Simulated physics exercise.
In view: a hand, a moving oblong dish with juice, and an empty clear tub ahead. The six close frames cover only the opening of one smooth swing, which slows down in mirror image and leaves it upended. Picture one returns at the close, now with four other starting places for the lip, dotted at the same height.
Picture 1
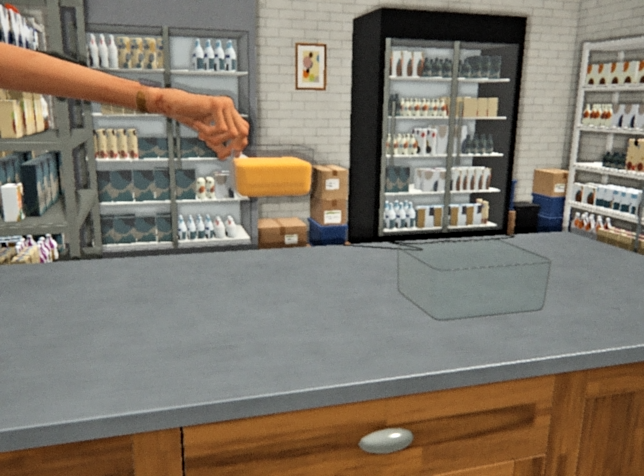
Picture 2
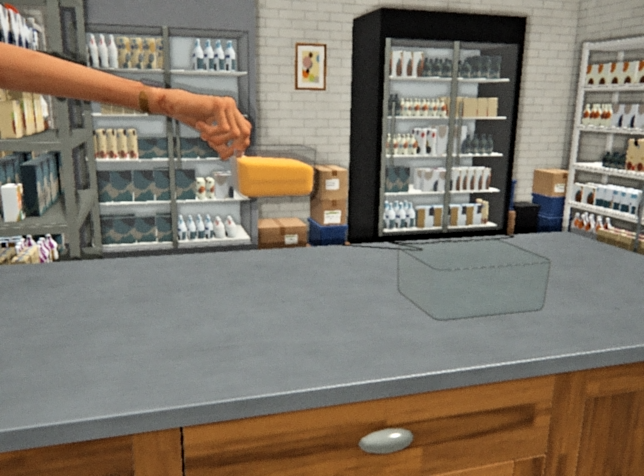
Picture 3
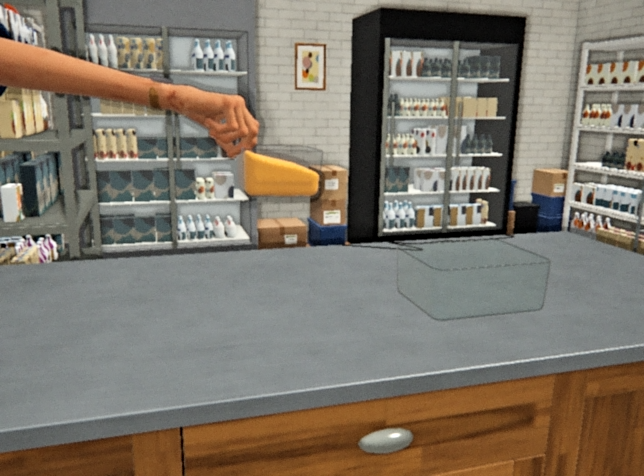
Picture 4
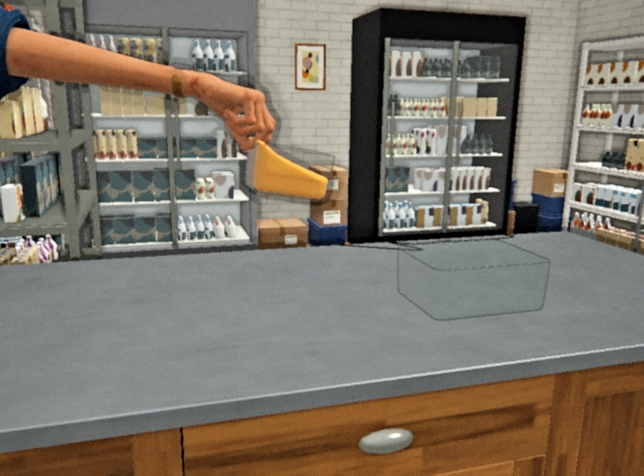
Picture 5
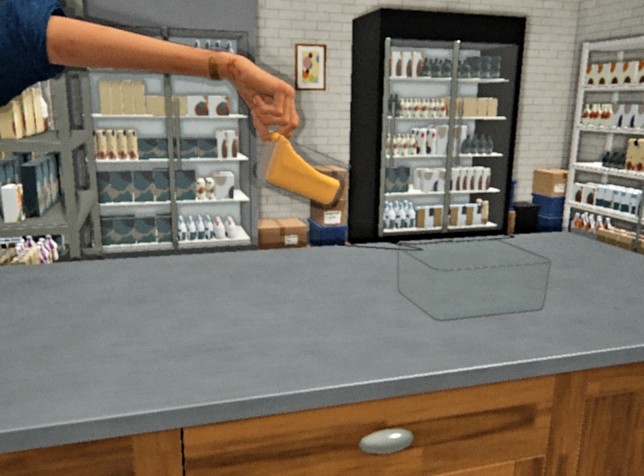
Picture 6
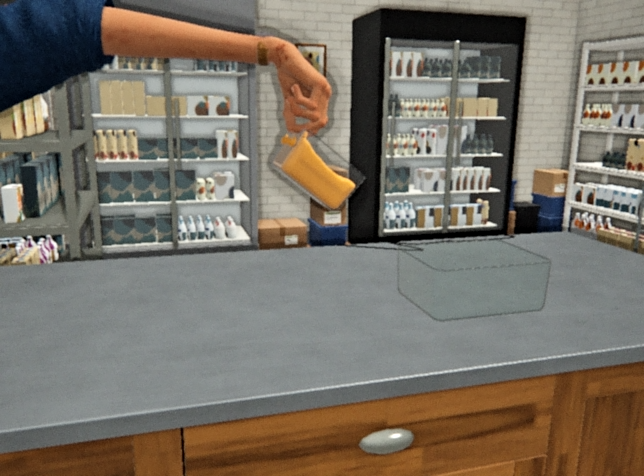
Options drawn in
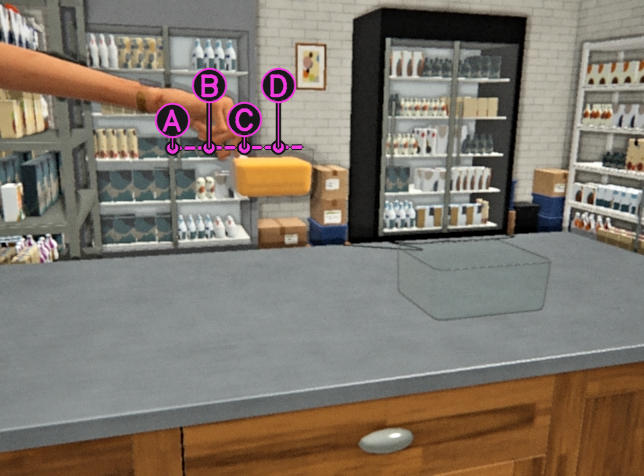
In a shop, a hand moves right above a counter, tilting a clear dish of orange juice.
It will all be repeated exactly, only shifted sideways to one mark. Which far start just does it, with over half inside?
Spot D just does it.
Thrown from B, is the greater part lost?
Yes.
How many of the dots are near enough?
One of them.
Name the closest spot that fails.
The answer is C.
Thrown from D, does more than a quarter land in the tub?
Yes.
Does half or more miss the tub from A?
Yes.
In magenta, A at (172, 148); B at (209, 147); C at (244, 147); D at (278, 147).
With A, about 0 % lands in the tub, 100 % falls short.
With B, about 0 % lands in the tub, 96 % falls short and 4 % goes beside or beyond.
With C, about 15 % lands in the tub, 77 % falls short and 8 % goes beside or beyond.
With D, about 73 % lands in the tub, 19 % falls short and 8 % goes beside or beyond.
